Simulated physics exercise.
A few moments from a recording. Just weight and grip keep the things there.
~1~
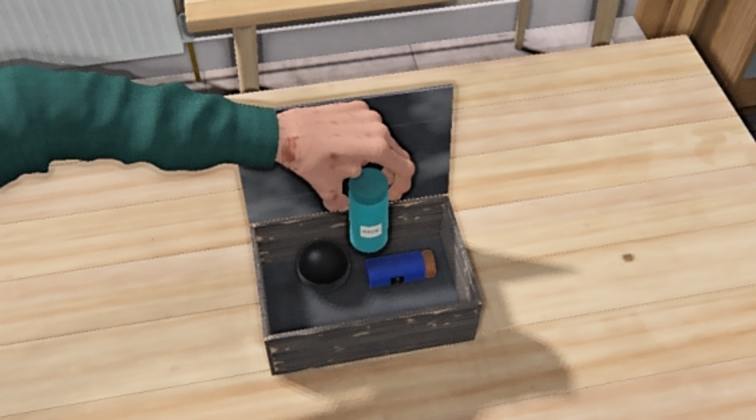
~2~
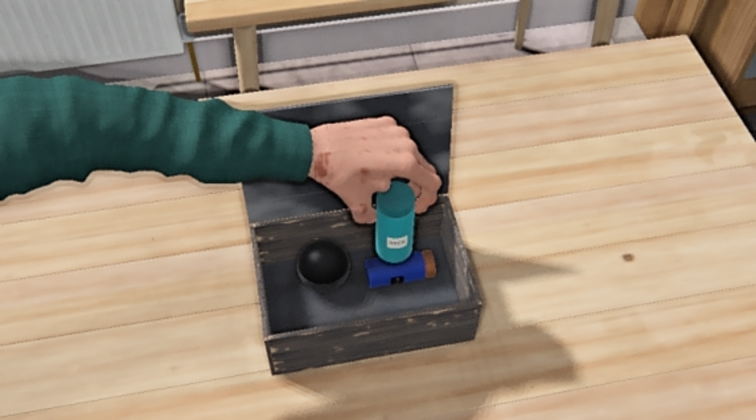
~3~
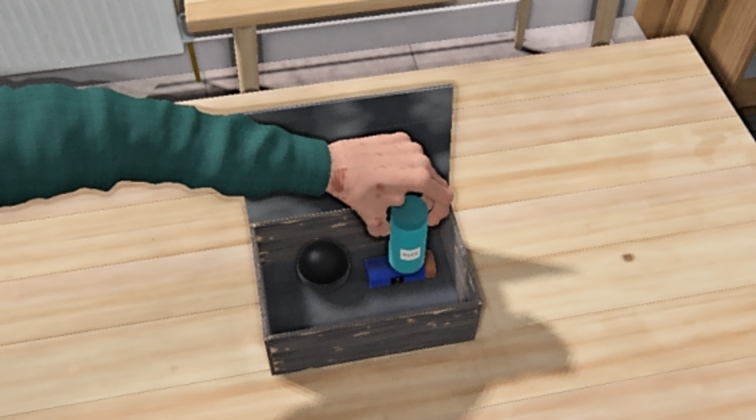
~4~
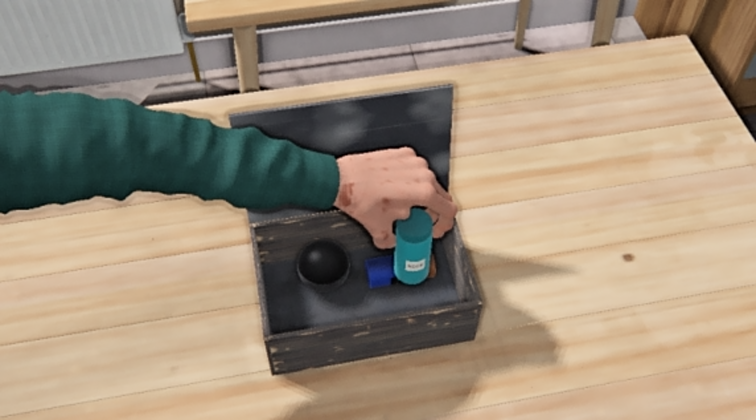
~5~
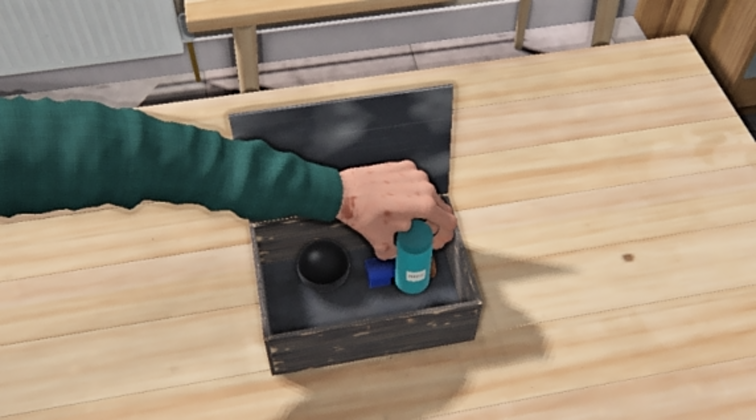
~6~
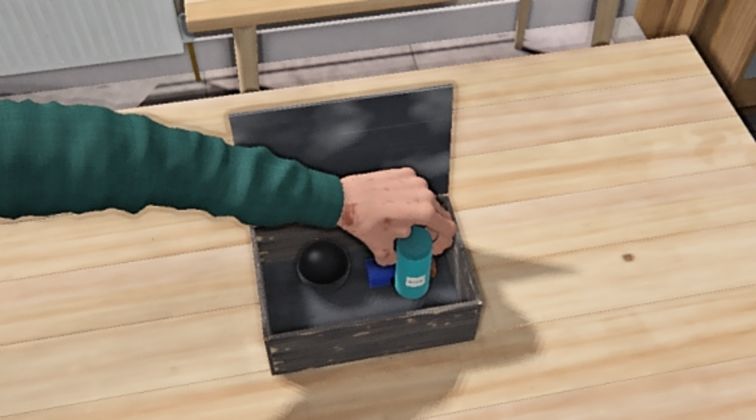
A hand in a green knitted sleeve, reaching in from the left, lowers a turquoise shaker into an open dark wooden box on a pale plank table, seen from above at an angle by a still camera. Inside the box, a black ball sits at left and a blue cylinder with a brown end lies at right. The shaker moves rightward and down, increasingly covering the cylinder, its movement shrinking to a slight downward shift.
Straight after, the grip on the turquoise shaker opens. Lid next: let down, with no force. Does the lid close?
No.
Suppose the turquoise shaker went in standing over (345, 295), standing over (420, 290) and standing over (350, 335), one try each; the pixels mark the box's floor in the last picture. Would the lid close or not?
First try: The lid comes all the way down; second try: It comes all the way down; third try: It remains open.
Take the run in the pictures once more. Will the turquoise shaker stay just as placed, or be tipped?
After all that, it keeps its set angle.
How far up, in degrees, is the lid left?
I'd say roughly 10 degrees above the rim.
Then, 0.60 s past the last view, turquoise shaker rocked 4° from its first pose near (414, 286).
Then, 1.30 s past the last view, lid 79° above the rim; turquoise shaker displaced about its own width near (413, 284); blue shaker displaced a little.
Then, 1.70 s past the last view, lid 46° above the rim; turquoise shaker displaced about its own width near (413, 284); blue shaker displaced a little.
Then, 1.90 s past the last view, lid 22° above the rim; turquoise shaker displaced about its own width near (413, 284); blue shaker displaced about its own width.
Finally, lid 9° above the rim; moved from the start, turquoise shaker; the other 2 still in place. Final places as the last picture's camera would see them, turquoise shaker near (413, 284).
